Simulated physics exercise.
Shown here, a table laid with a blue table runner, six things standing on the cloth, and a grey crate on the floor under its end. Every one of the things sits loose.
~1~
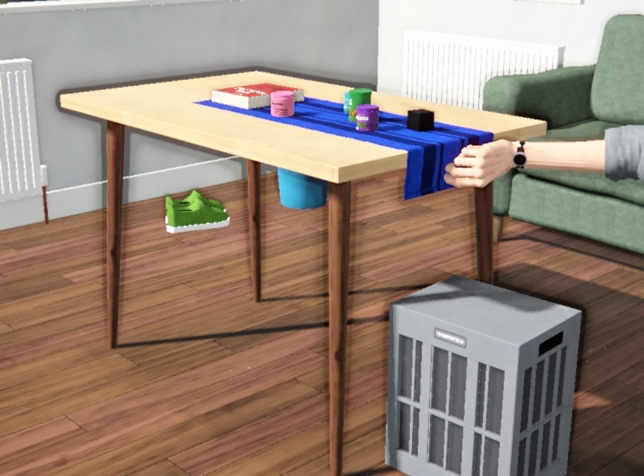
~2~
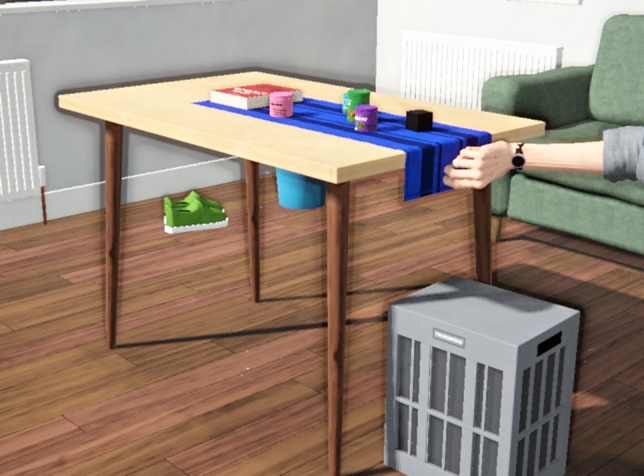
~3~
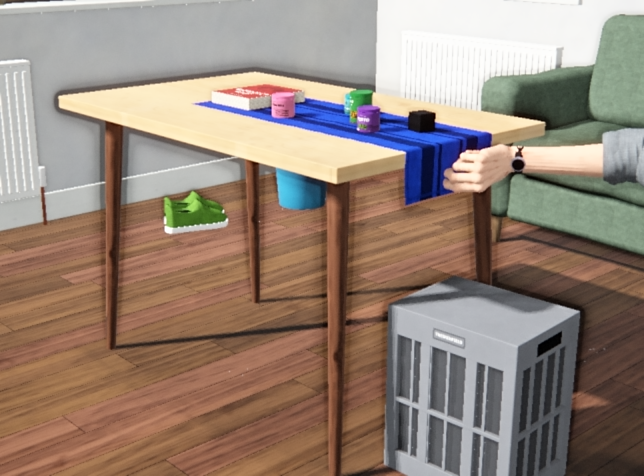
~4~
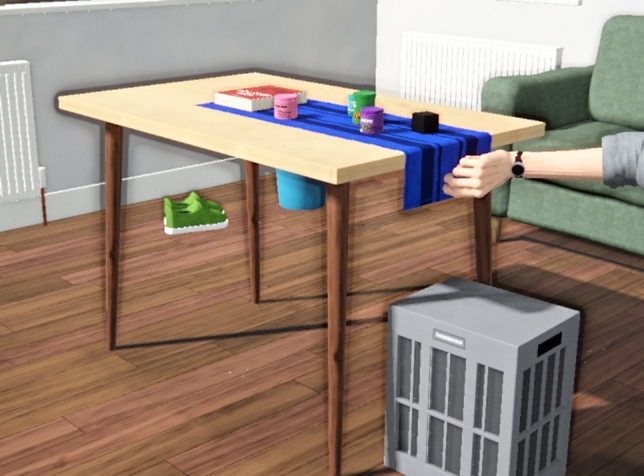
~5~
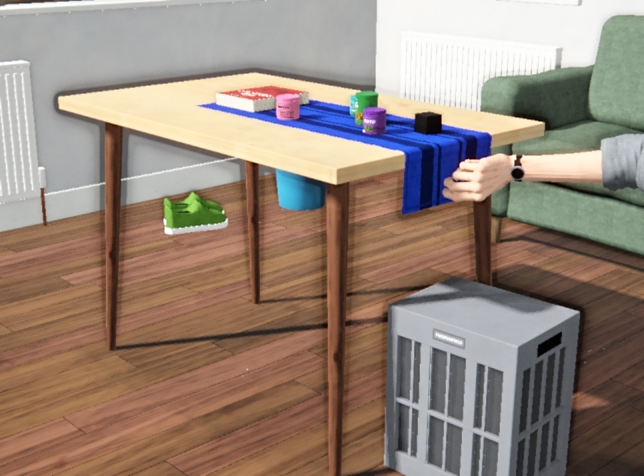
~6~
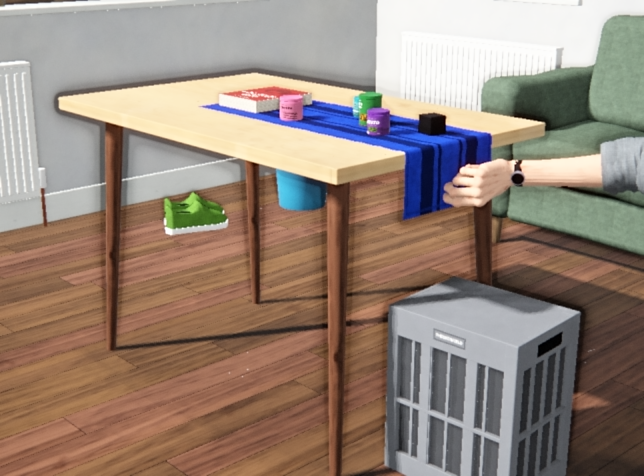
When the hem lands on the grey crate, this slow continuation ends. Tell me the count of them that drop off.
My guess is it ends up with two missing from the top.
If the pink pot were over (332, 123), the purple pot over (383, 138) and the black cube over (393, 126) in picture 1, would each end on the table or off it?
First the pink pot: It is still up there. Next the purple pot: It ends off the top. Last the black cube: It ends off the top.
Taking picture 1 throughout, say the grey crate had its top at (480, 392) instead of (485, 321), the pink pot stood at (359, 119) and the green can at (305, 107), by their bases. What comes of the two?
Result: Pink pot gone, green can still there.
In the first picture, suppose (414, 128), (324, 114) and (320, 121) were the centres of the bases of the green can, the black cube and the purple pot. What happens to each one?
The green can is off the top, the black cube is still on top and the purple pot is still on top.
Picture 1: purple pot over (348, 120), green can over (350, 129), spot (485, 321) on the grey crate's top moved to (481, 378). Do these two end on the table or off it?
The purple pot? Lost. The green can? Lost.
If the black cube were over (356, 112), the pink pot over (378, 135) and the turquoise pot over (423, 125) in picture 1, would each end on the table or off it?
Black cube: Stays. Pink pot: Goes. Turquoise pot: Goes.
Early on, hem near (448, 260); black cube gone.
Midway, hem on the crate; black cube and purple pot gone.
Finally, hem on the crate; black cube and purple pot gone. The table loses two.
